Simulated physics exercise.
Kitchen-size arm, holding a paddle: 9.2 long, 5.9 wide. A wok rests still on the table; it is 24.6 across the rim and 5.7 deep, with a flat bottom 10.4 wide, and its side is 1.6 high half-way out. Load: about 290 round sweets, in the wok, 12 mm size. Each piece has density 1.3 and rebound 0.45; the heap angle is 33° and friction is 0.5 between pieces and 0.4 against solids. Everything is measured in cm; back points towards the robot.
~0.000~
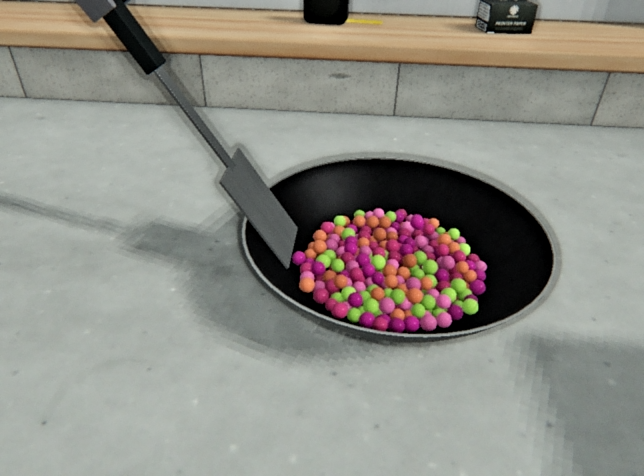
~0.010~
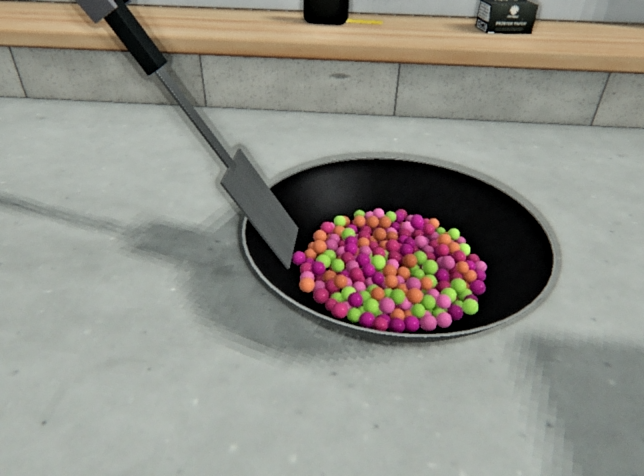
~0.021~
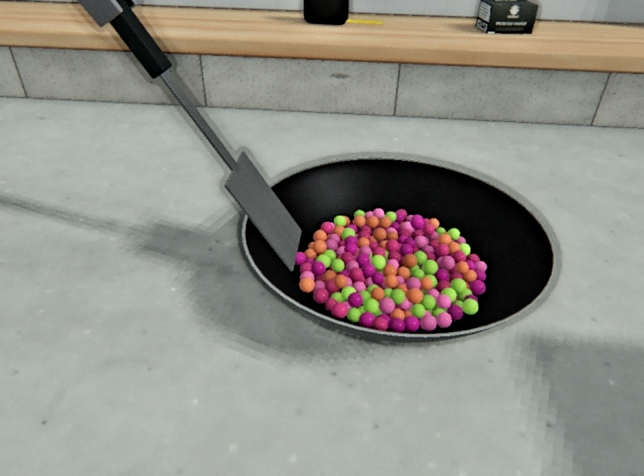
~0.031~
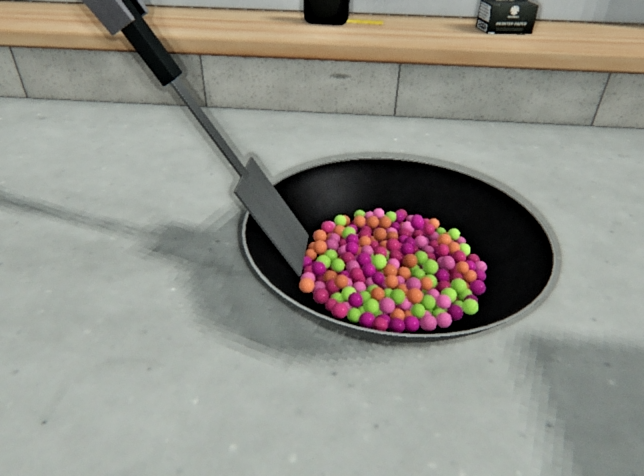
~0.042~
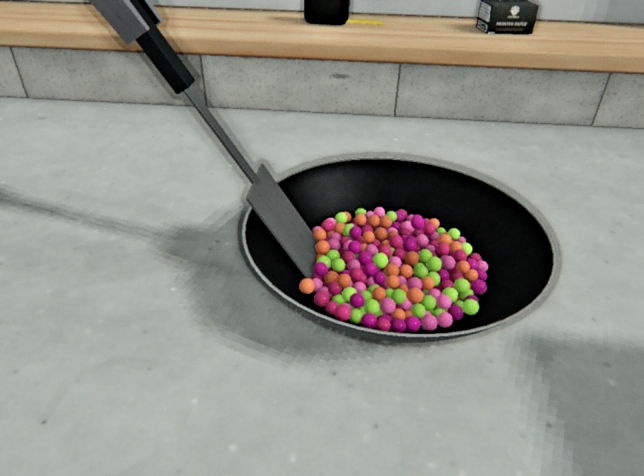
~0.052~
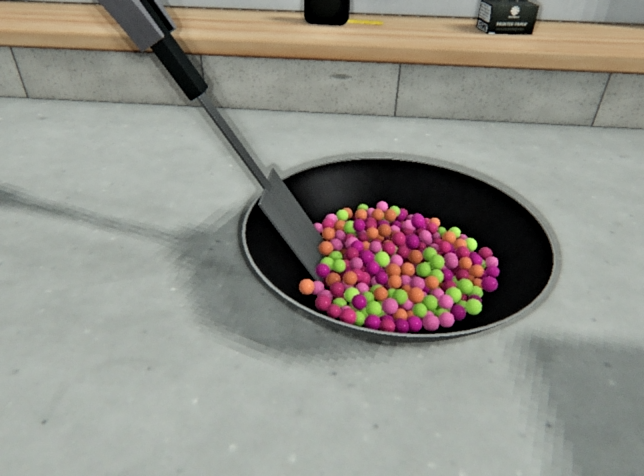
A flat grey paddle with a black handle rests at the left side of a black wok filled with pink, purple, orange and green balls. It then slides slowly right and slightly down into the pile, nudging the nearest balls rightward while the wok stays still.
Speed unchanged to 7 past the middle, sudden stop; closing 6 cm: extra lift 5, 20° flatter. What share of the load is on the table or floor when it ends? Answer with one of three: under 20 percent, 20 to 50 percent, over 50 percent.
Under 20 percent.
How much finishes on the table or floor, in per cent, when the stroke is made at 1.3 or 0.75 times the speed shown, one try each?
Some 20 per cent, then some 5 per cent, on the table or floor.
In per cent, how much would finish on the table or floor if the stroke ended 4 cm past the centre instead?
That would be something like 5 in a hundred.
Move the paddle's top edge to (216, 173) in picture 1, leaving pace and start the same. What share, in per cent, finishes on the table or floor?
15 percent or so.
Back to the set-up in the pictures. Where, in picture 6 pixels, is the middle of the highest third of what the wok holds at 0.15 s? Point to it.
Centre: Approx. (476, 246) in the last view.
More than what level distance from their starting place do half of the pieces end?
I'd estimate close to 4 centimetres.
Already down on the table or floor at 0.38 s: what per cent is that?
Share at that moment: About 10 %.
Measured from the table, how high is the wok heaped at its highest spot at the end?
Roughly 5.5 centimetres.
After 0.10 s, sloping 58°, highest piece 7 above the table; 291 in the wok.
After 0.15 s, sloping 51°, highest piece 9 above the table; 284 in the wok, 7 on the blade or in flight.
After 0.38 s, sloping 38°, highest piece 10 above the table; 250 in the wok, 26 on the table or floor, 15 on the blade or in flight.
After 1.43 s, sloping 38°, highest piece 5 above the table; 250 in the wok, 41 on the table or floor.
In the end, 250 in the wok, 41 on the table or floor. That is 14 % on the table or floor.
